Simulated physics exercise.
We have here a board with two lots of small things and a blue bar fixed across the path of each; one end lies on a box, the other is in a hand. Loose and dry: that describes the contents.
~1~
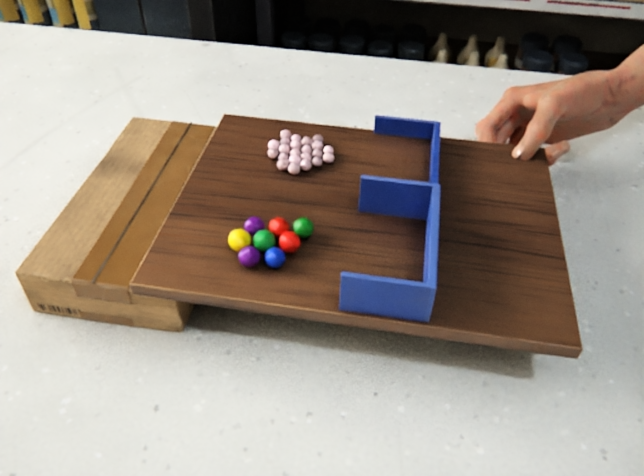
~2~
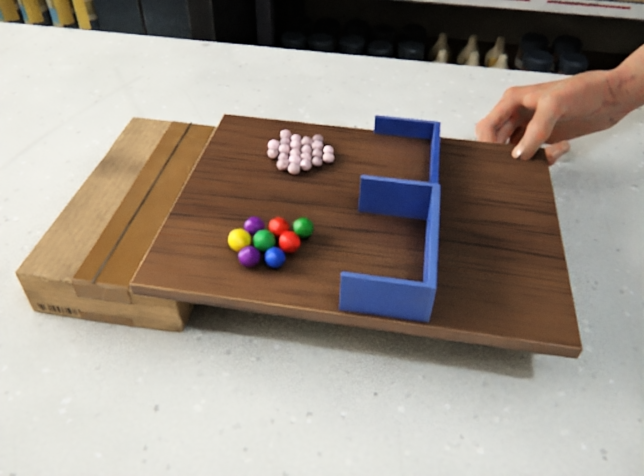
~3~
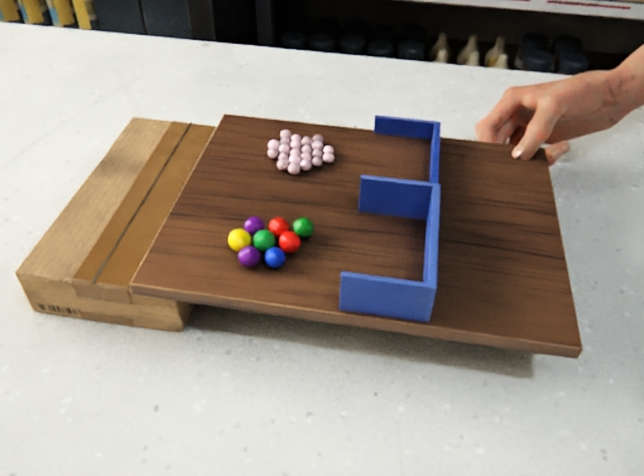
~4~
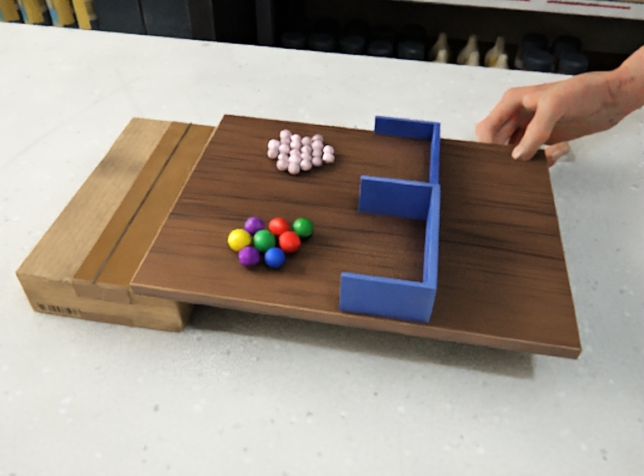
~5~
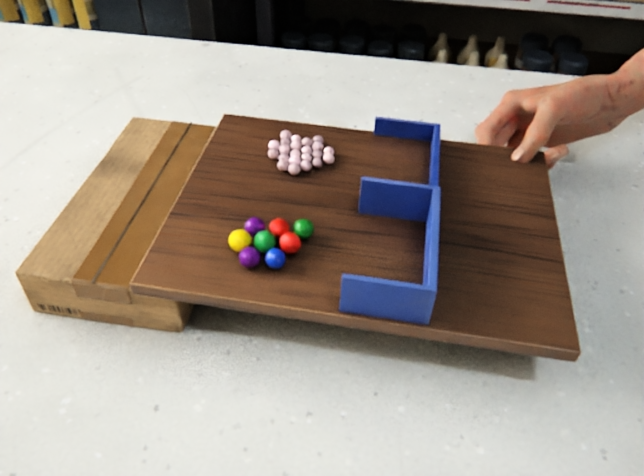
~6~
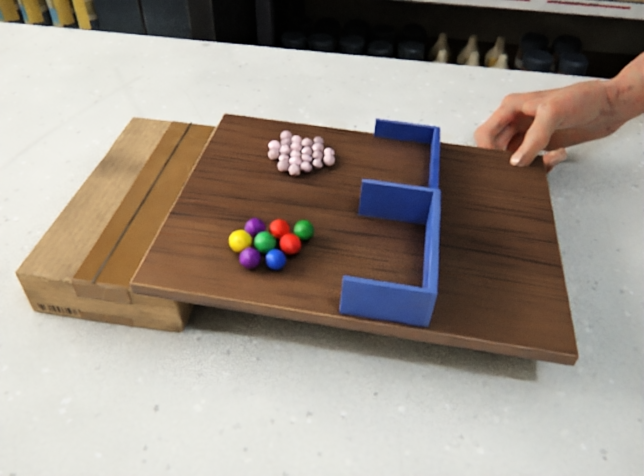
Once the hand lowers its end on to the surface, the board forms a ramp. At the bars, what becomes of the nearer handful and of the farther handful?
My prediction: The nearer handful is left behind its barrier, the farther handful is left behind its barrier.
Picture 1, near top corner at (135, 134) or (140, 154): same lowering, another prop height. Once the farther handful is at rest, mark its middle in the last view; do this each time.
(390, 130) and (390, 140).
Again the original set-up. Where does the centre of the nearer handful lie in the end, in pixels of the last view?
Once everything settles, its middle is near (410, 281) in the last picture.
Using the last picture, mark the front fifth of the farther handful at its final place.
About (421, 193).
Then, 0.37 s after the last picture, board sloping at 8°; nearer handful on its way down; farther handful on its way down.
Then, 0.70 s after the last picture, board resting at 10°; nearer handful has reached its bar; farther handful has reached its bar.
At rest, board resting at 10°; nearer handful gathered behind its bar; farther handful gathered behind its bar.
